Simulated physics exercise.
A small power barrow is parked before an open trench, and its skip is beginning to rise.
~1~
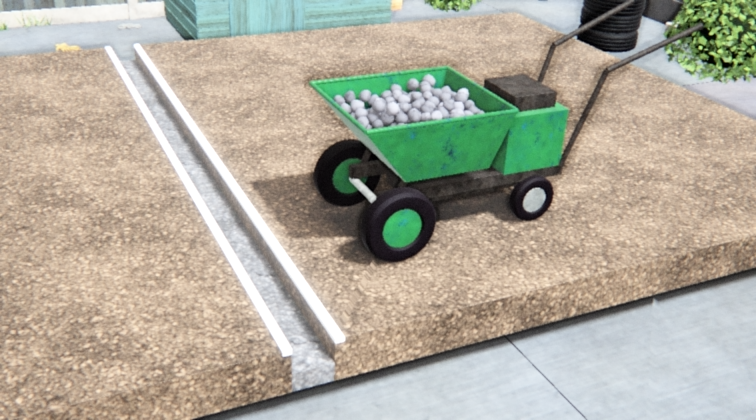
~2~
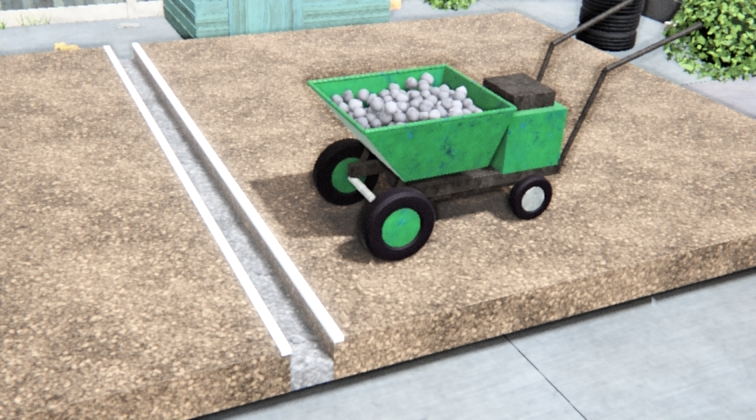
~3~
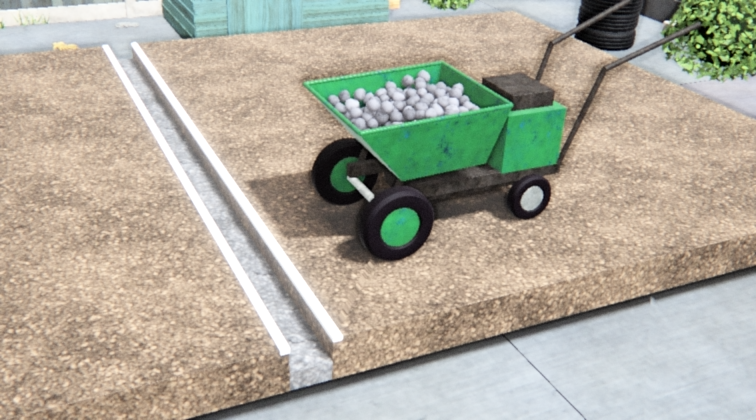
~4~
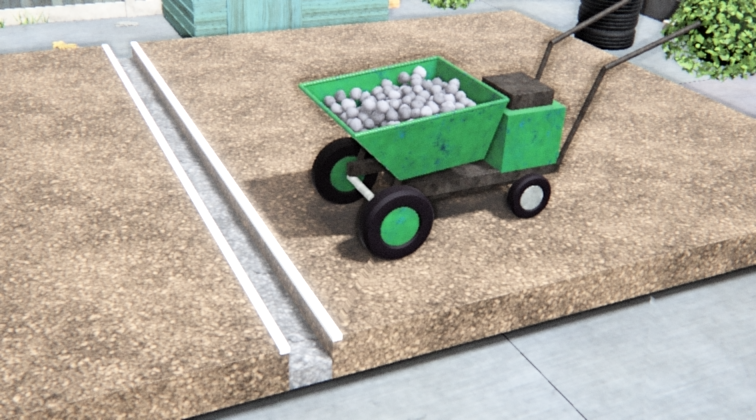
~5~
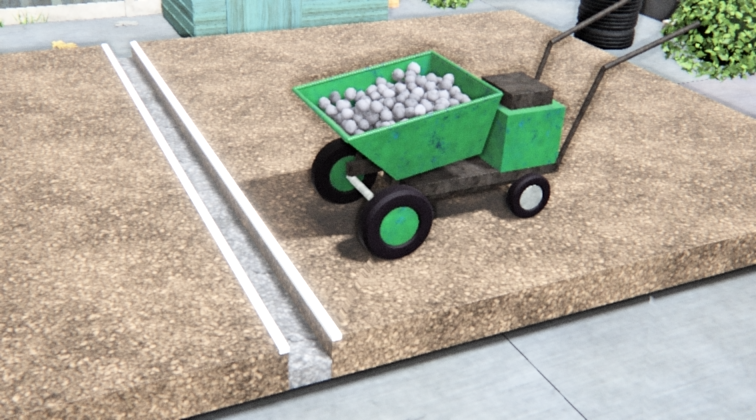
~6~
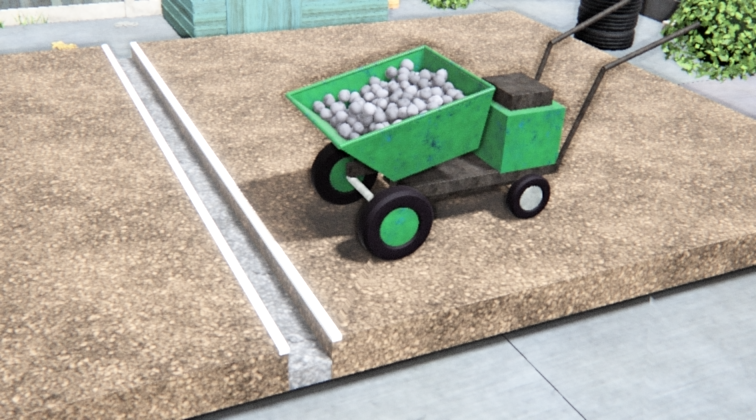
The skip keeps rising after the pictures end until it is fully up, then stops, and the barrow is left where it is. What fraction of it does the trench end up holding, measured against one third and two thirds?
The trench holds between one third and two thirds of it.
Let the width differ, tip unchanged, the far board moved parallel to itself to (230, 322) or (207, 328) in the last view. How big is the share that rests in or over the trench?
90 %, then 100 %.
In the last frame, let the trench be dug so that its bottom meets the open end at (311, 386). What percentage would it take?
Estimate: Approx. 60 %.
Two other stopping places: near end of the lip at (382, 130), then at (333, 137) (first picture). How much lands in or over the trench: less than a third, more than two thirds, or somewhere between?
At spot one the answer is the middle third, and at spot two it is less than a third.
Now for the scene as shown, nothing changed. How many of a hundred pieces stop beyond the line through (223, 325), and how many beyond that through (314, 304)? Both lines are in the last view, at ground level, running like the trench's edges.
Some 20 and some 90 per cent, respectively.
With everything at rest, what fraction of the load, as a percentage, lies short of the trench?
0 %.
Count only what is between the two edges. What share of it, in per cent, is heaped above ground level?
I'd put it near 40 per cent.
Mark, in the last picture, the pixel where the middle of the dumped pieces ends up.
Close to (237, 248), more or less.
Shortly afterwards, skip tipped well over; the whole lot in the skip.
Next, skip tipped steeply; all but a few in the skip; a little in or heaped over the trench; only a few beyond it; only a few falling.
Some moments later, skip tipped right over; near a quarter in the skip; near a third in or heaped over the trench; near a third beyond it.
In the end, skip tipped right over; a little in the skip; only a few short of the trench; near half in or heaped over the trench; near half beyond it.
